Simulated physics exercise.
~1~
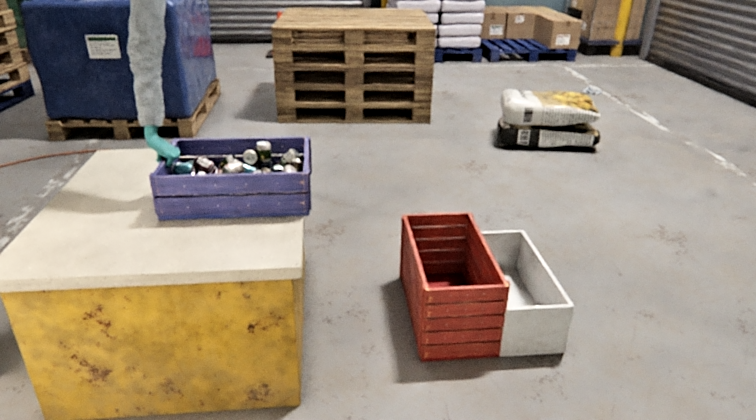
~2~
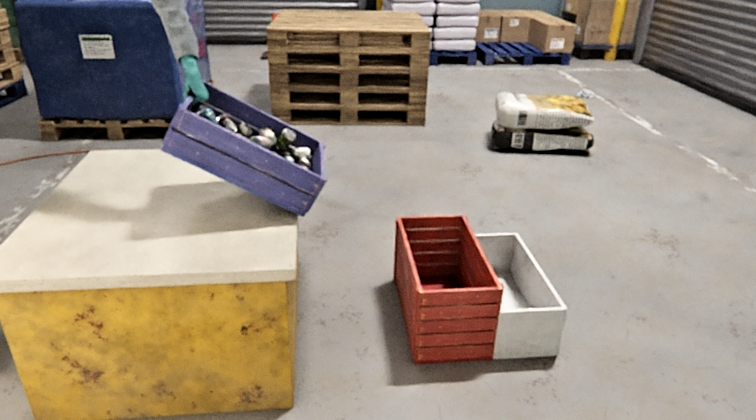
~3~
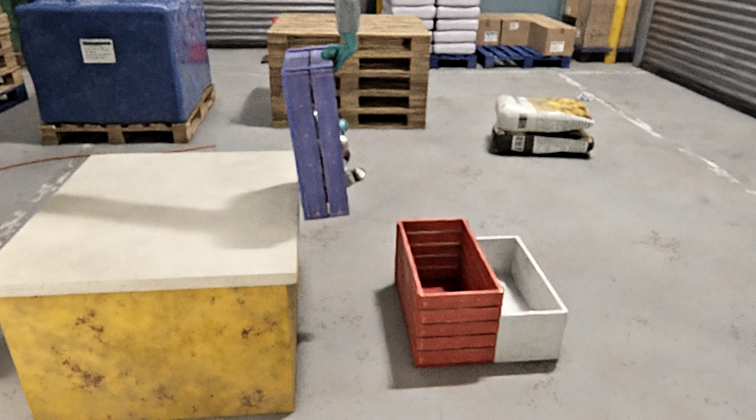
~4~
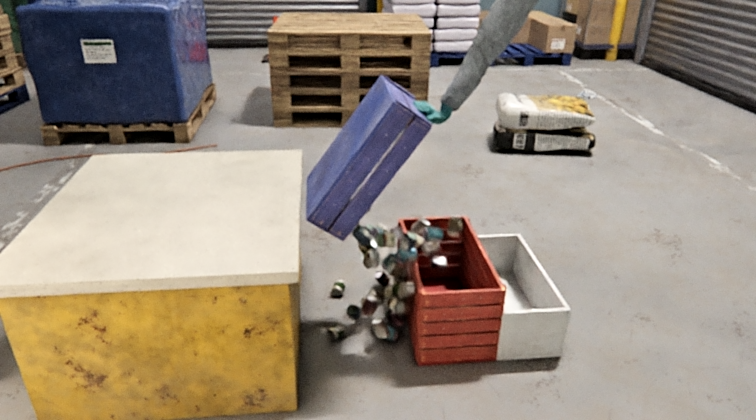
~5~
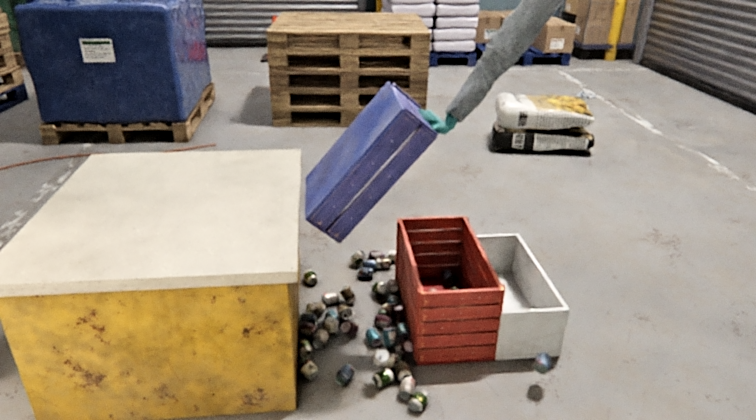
A blue-purple box of small cans sits at the edge of a cream-topped yellow bench in a warehouse, seen from slightly above by a gently swaying camera. To the right, an empty red bin and a white tote stand on the grey floor, with pallets and sacks behind. A grey arm with a green gripper lifts the box and tips it rightward until it stands on end. It turns further, and the cans pour out in a cluster. A few land in the red bin, but most scatter on the floor between it and the bench, while the box stays tilted above.
